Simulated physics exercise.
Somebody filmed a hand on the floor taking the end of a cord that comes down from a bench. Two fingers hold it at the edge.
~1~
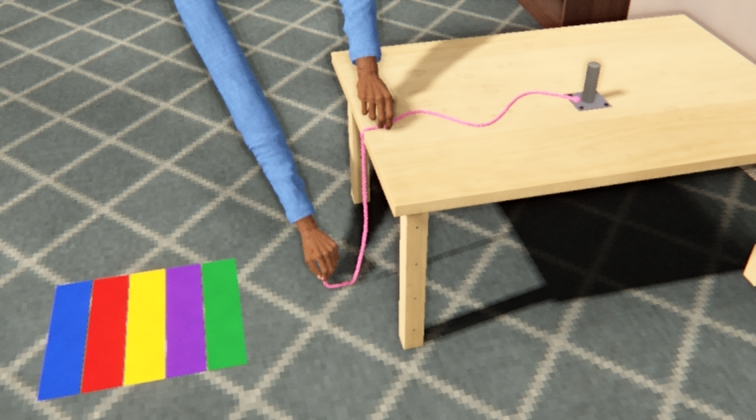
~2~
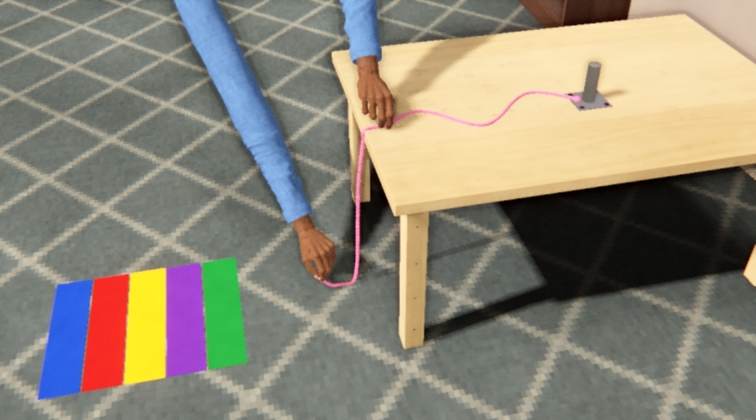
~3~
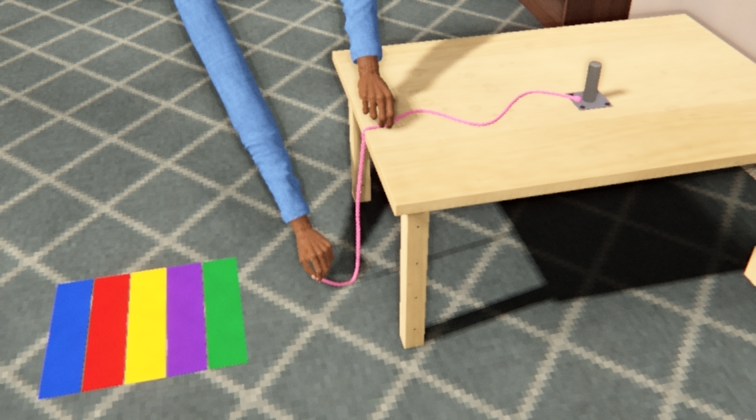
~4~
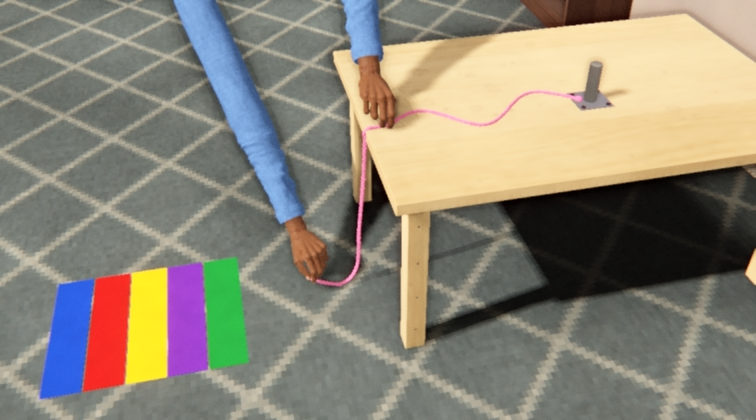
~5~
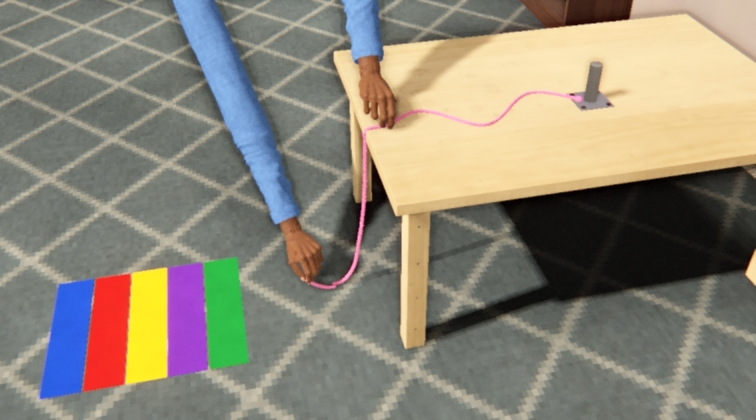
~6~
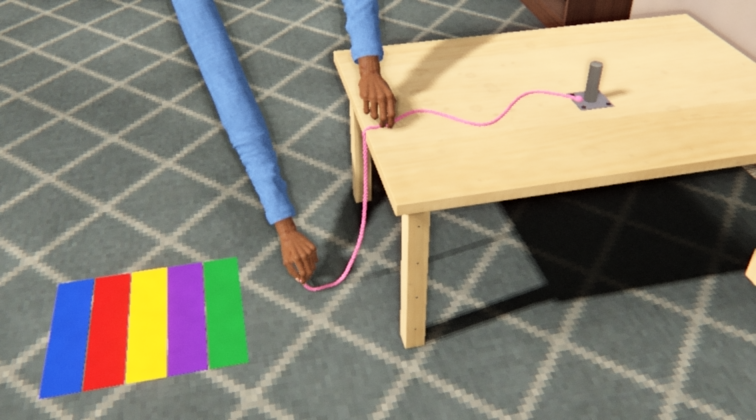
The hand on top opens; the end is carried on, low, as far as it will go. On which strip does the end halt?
It halts on the yellow strip.
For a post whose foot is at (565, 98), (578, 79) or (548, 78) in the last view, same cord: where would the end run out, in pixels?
The places are (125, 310), (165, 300) and (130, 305).
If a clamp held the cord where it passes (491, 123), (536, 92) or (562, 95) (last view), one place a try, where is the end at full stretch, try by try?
The places are (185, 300), (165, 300) and (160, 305).
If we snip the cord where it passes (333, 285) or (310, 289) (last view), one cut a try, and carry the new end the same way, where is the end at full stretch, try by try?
The places are (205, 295) and (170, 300).
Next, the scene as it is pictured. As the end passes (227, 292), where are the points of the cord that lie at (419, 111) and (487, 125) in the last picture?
About (383, 128), and the other about (455, 121).
Soon after, end near (227, 292); over green.
Then, end near (178, 300); over purple.
At full stretch, end near (150, 304); over yellow. Over yellow.
